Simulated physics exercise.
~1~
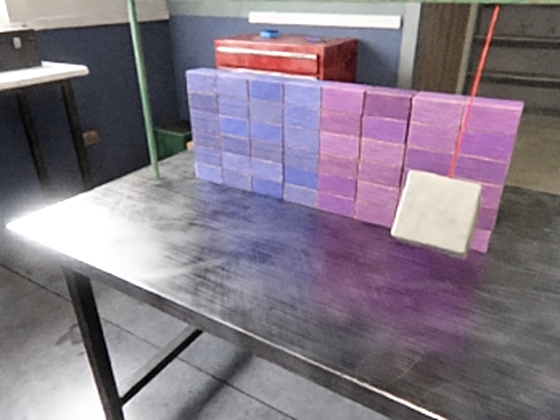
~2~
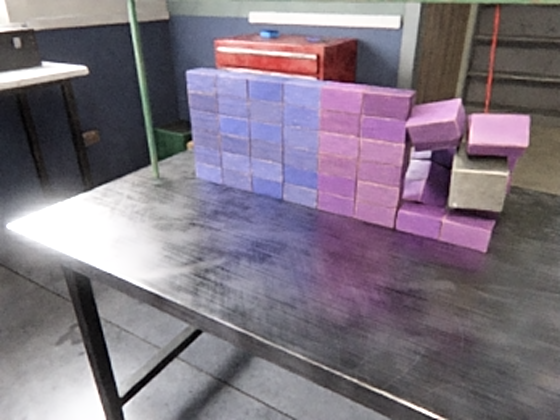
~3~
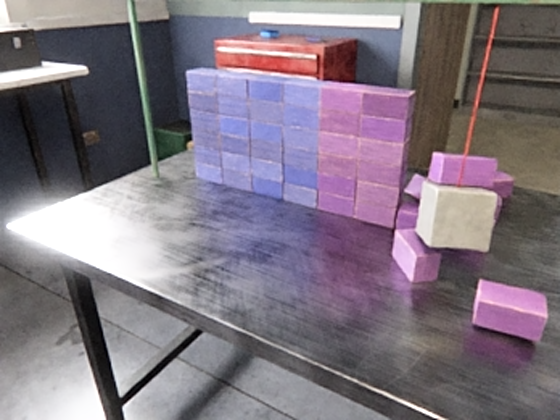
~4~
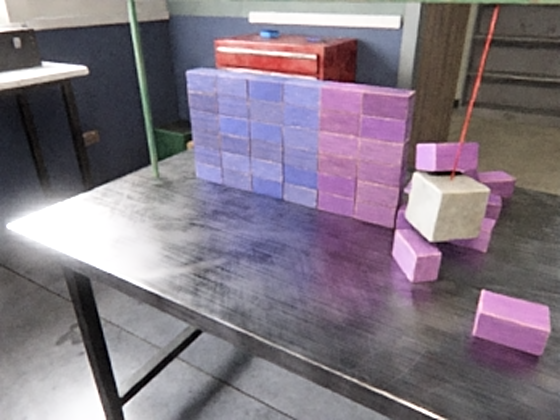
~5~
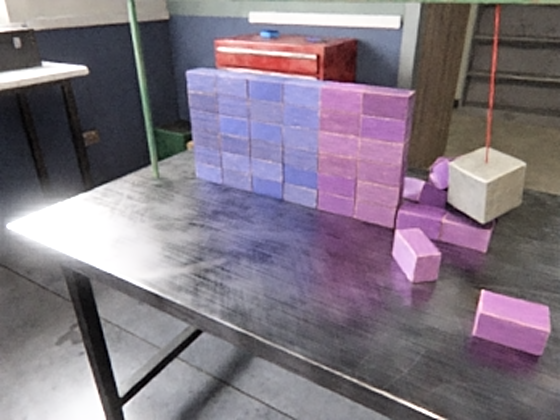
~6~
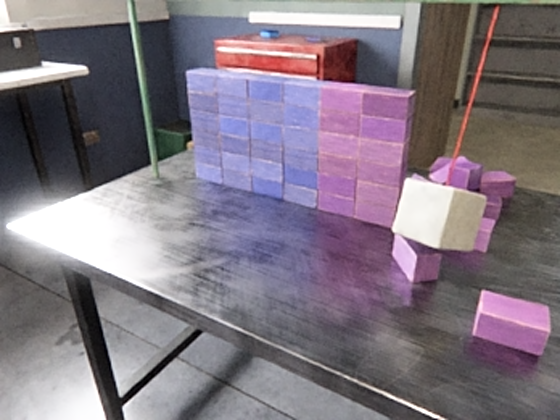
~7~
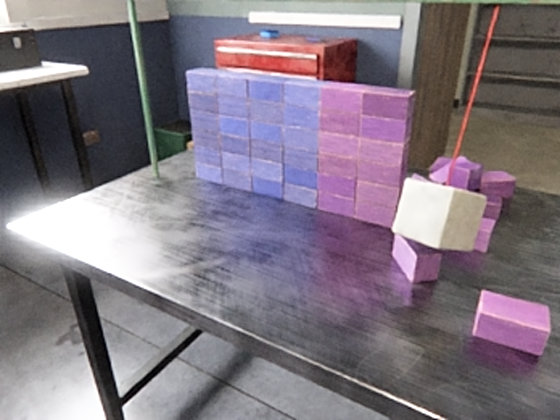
A pale block hanging on a red line swings into the right end of a wall of blue and purple blocks, knocking purple ones loose, then keeps swinging among them; several lie scattered on the dark table while the blue section stays standing.
